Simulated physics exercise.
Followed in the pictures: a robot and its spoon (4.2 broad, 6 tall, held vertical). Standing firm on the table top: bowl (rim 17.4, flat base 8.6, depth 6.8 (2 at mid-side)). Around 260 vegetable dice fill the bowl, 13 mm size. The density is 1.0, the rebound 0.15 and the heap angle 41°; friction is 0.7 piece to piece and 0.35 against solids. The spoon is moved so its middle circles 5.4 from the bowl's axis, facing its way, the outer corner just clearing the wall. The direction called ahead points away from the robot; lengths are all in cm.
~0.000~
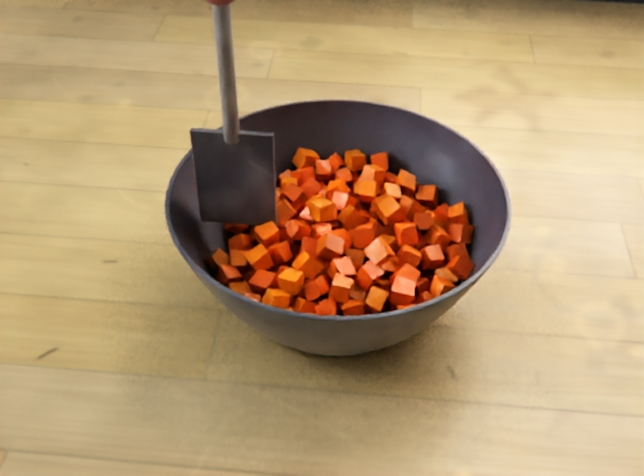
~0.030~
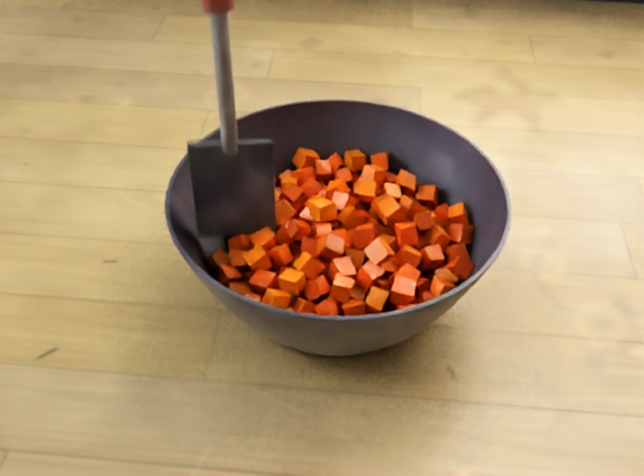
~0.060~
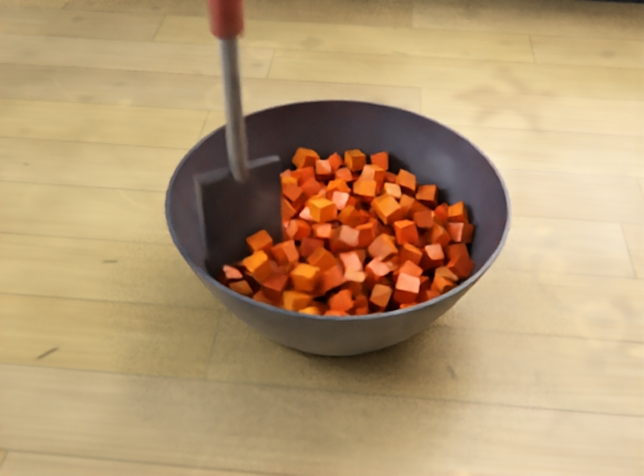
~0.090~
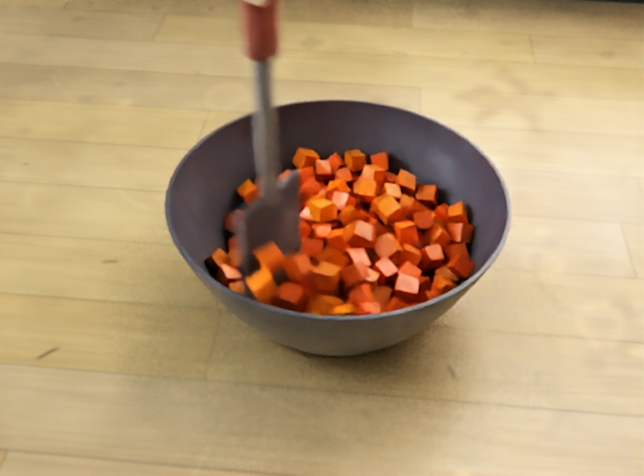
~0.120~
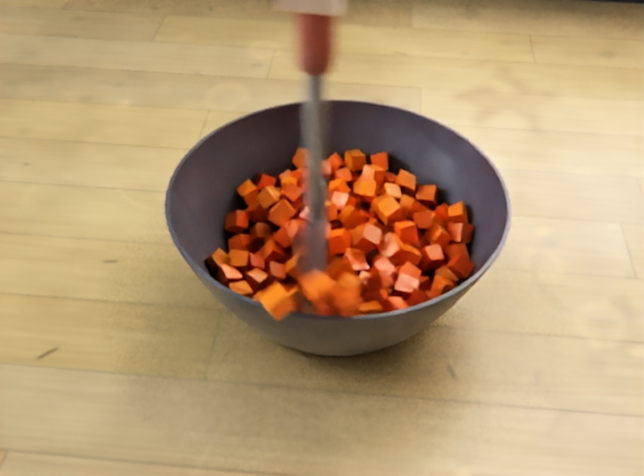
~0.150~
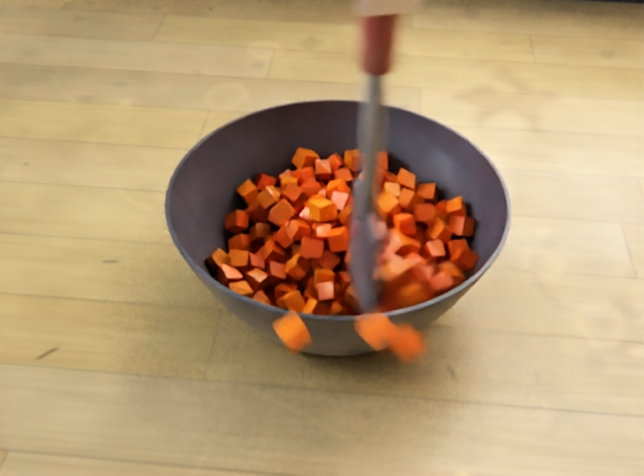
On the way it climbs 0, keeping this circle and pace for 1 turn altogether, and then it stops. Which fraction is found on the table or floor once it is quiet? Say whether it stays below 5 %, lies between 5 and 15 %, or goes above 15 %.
It goes above 15 %.
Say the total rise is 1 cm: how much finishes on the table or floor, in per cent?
Roughly 10 per cent.
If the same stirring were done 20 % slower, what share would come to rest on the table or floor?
It would come to around 15 percent.
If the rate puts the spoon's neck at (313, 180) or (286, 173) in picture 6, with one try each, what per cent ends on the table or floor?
Some 10 and 15 per cent respectively.
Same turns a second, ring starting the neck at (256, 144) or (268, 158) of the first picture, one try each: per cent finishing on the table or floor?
I'd put it at around 30 and 30 percent.
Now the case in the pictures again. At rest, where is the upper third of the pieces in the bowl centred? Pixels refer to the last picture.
I'd say close to (315, 280).
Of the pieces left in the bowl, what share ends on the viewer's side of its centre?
About 60 per cent.
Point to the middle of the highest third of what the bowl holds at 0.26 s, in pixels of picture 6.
Upper-third centre: Approx. (377, 179) px.
By 0.26 s, 202° round, highest piece 10 above the table; 256 in the bowl, 3 on the table or floor, 6 in flight or on the tool.
By 0.38 s, 296° round, highest piece 11 above the table; 234 in the bowl, 9 on the table or floor, 22 in flight or on the tool.
By 0.63 s, 0° round, highest piece 6 above the table; 210 in the bowl, 54 on the table or floor, 1 in flight or on the tool.
By 1.33 s, 0° round, highest piece 6 above the table; 210 in the bowl, 55 on the table or floor.
Final count, 210 in the bowl, 55 on the table or floor. That is 21 % on the table or floor.
